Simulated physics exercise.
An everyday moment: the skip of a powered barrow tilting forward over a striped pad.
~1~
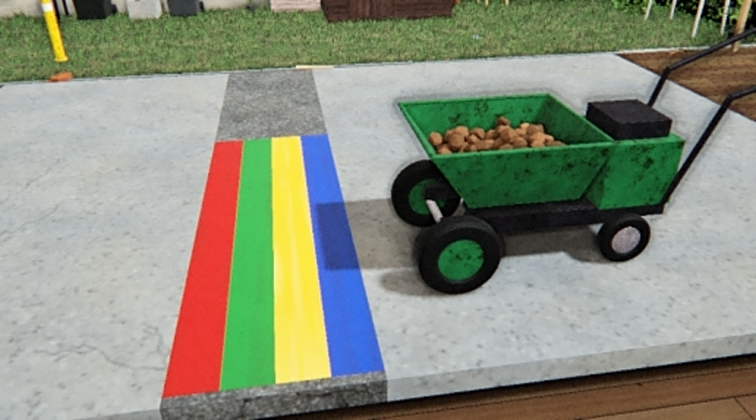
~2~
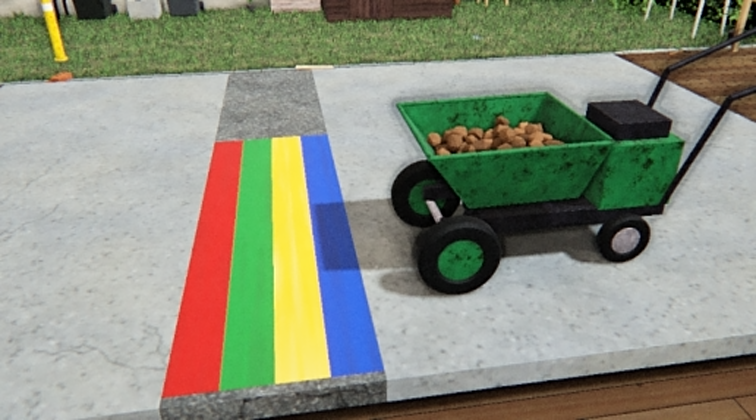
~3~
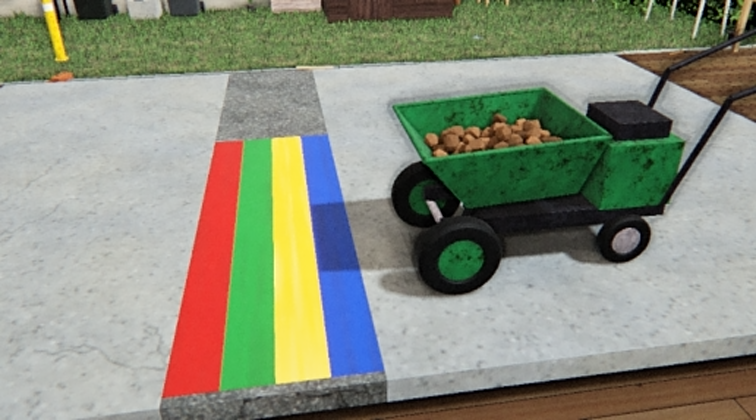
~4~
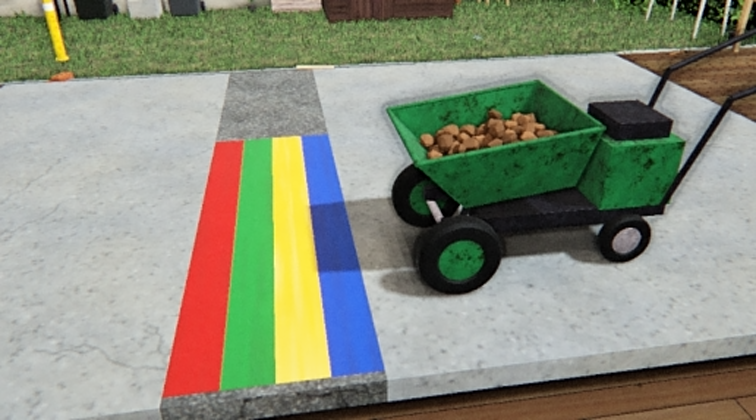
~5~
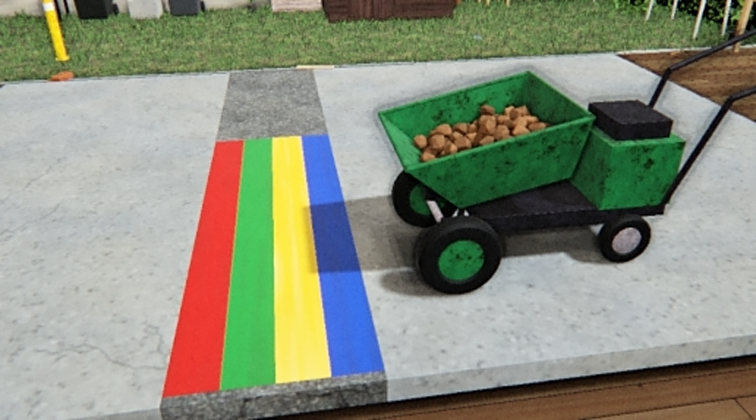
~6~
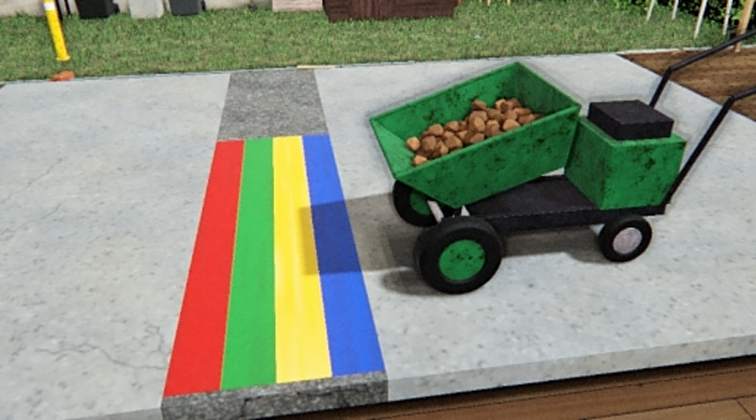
On a concrete slab beside grass, the green skip of a wheeled barrow slowly tilting forward, brown clods inside, near striped pad.
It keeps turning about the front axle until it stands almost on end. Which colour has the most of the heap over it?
The heap favours the yellow strip.
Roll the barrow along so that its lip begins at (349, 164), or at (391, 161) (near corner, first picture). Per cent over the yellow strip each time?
About 0 and 20 per cent.
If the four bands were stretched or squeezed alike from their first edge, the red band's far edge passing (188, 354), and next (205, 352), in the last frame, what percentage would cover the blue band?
First some 10, then 10 per cent.
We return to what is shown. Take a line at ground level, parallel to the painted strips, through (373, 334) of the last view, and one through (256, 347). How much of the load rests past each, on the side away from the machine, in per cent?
Near 80 % and 20 %.
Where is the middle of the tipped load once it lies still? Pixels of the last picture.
At about (289, 266).
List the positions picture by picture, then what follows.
Lip of the skip near (432, 158), level; top of the load near (517, 146), clay clods; blue strip near (350, 331); yellow strip near (300, 337); green strip near (250, 343); red strip near (197, 349), in the first picture.
Lip of the skip near (430, 159), level; top of the load near (516, 146), in the second picture.
Lip of the skip near (425, 161), tipped barely; top of the load near (513, 144), in the third picture.
Lip of the skip near (417, 165), tipped a little; top of the load near (529, 140), in the fourth picture.
Lip of the skip near (407, 170), tipped a little; top of the load near (521, 134), in the fifth picture.
Lip of the skip near (396, 177), tipped clearly; top of the load near (510, 117); blue strip near (351, 331); yellow strip near (301, 337); green strip near (250, 342); red strip near (198, 348), in the sixth picture.
Shortly afterwards, skip tipped steeply; the whole lot in the skip.
Next, skip tipped right over; the bulk in the skip; a little over the blue strip; a little over the yellow strip; only a few over the green strip; only a few falling.
Some moments later, skip tipped right over; near a quarter in the skip; a little over the blue strip; near a third over the yellow strip; near a quarter over the green strip; a little over the red strip; only a few off the paint.
In the end, skip tipped right over; near a quarter in the skip; near a quarter over the blue strip; near a third over the yellow strip; near a quarter over the green strip; a little over the red strip; only a few off the paint.
